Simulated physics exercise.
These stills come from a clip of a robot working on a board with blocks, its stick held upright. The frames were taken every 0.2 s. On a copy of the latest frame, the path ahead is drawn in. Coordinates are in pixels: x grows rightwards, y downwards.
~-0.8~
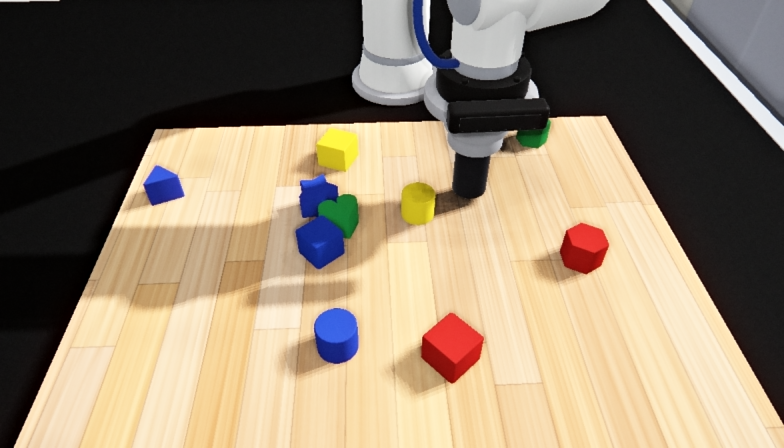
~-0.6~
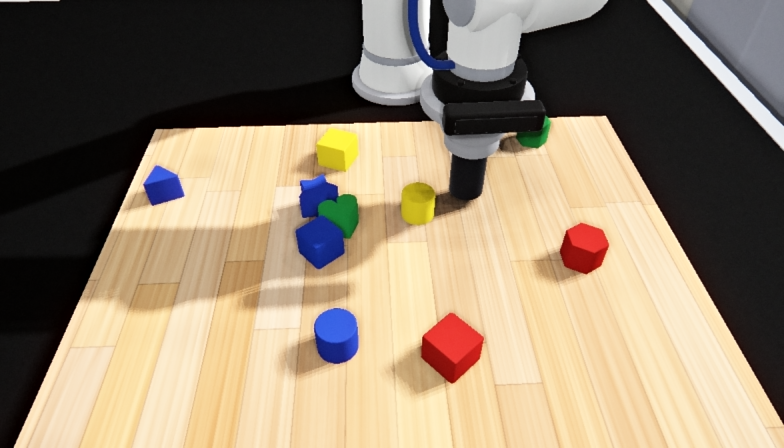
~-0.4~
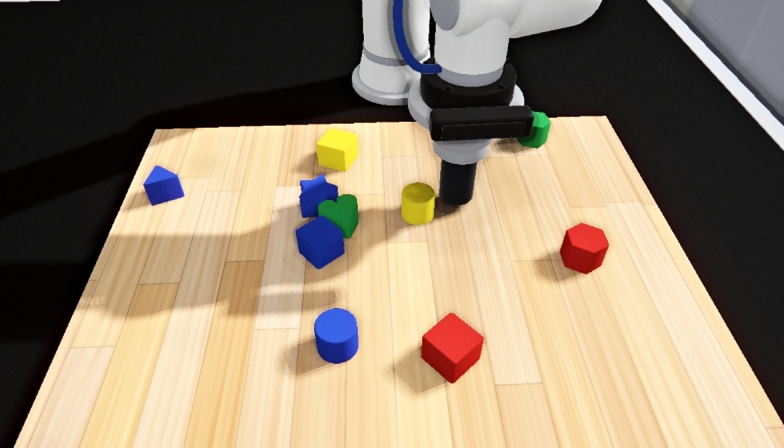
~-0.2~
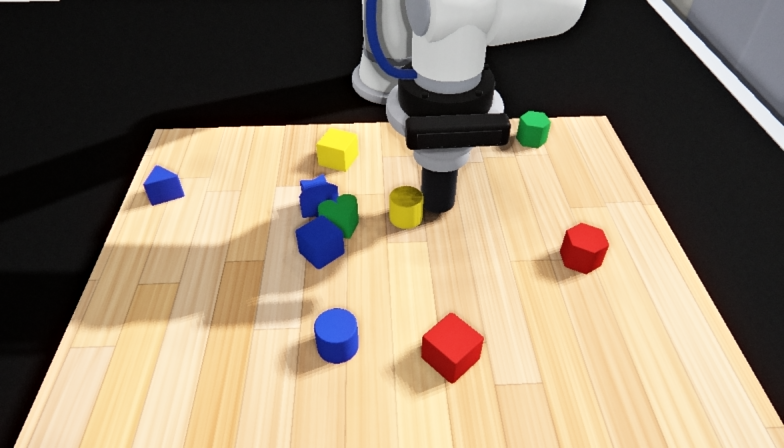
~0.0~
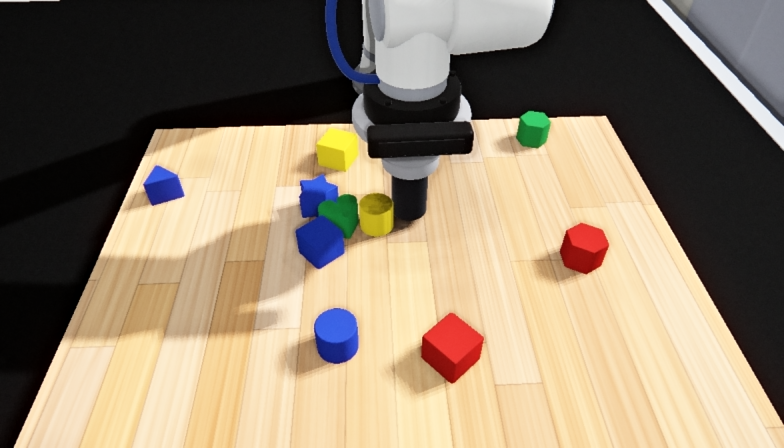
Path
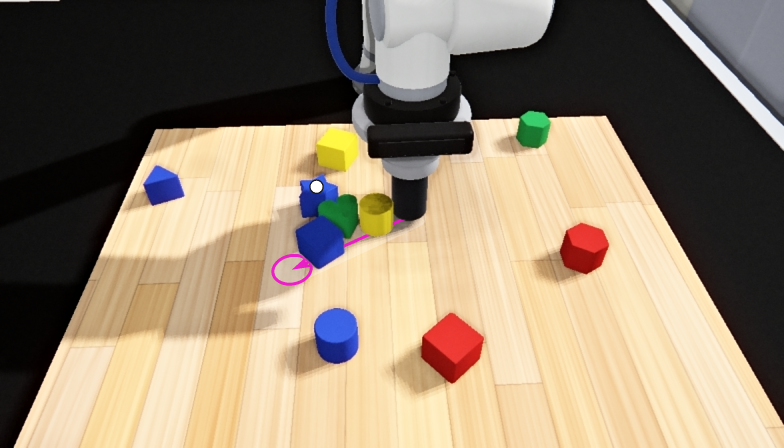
Robot arm with a black stick moving left across a wooden board, pushing a yellow cylinder toward clustered blue and green blocks.
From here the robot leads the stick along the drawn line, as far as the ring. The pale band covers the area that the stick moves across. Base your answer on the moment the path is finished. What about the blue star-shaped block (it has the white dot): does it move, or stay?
The result: It moves.
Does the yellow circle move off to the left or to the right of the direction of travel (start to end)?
Well, taking the path from its start to its end as straight ahead, the yellow circle moves to the right.
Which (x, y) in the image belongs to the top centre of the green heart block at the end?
At roughly (283, 200).
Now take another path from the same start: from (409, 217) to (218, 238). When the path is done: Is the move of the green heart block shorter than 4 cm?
No - that is not the case.
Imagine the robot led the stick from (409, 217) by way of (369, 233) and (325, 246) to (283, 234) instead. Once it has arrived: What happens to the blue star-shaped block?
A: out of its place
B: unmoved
I'll go with A - out of its place.
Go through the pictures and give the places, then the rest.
The first frame shows tip of the stick (469, 188), middles of tops, blue star-shaped block (317, 187), blue square block (319, 230), green heart block (339, 205), yellow circle (418, 192).
The second frame shows stick (466, 190), nothing pushed.
The third frame shows stick (456, 195), nothing pushed.
The fourth frame shows stick (438, 202), yellow circle (406, 196).
The fifth frame shows stick (409, 209), blue star-shaped block (317, 187), blue square block (319, 230), green heart block (339, 205), yellow circle (376, 203).
The line goes in a line from (409, 217) to (292, 269); the dot is on the blue star-shaped block.
On the path given first. One third of the way, stick (372, 226); blue star-shaped block (307, 183), turned 40° clockwise; blue square block (316, 233), turned 15° anticlockwise; green heart block (305, 204); yellow circle (335, 211).
Two thirds of the way, stick (331, 244); blue star-shaped block (304, 182), turned 60° clockwise; blue square block (294, 246), turned 60° anticlockwise; green heart block (284, 200), turned 45° clockwise; yellow circle (297, 220).
At the end, stick (291, 262); blue star-shaped block (304, 182), turned 60° clockwise; blue square block (254, 266), turned 85° anticlockwise; green heart block (283, 200), turned 55° clockwise; yellow circle (274, 224).
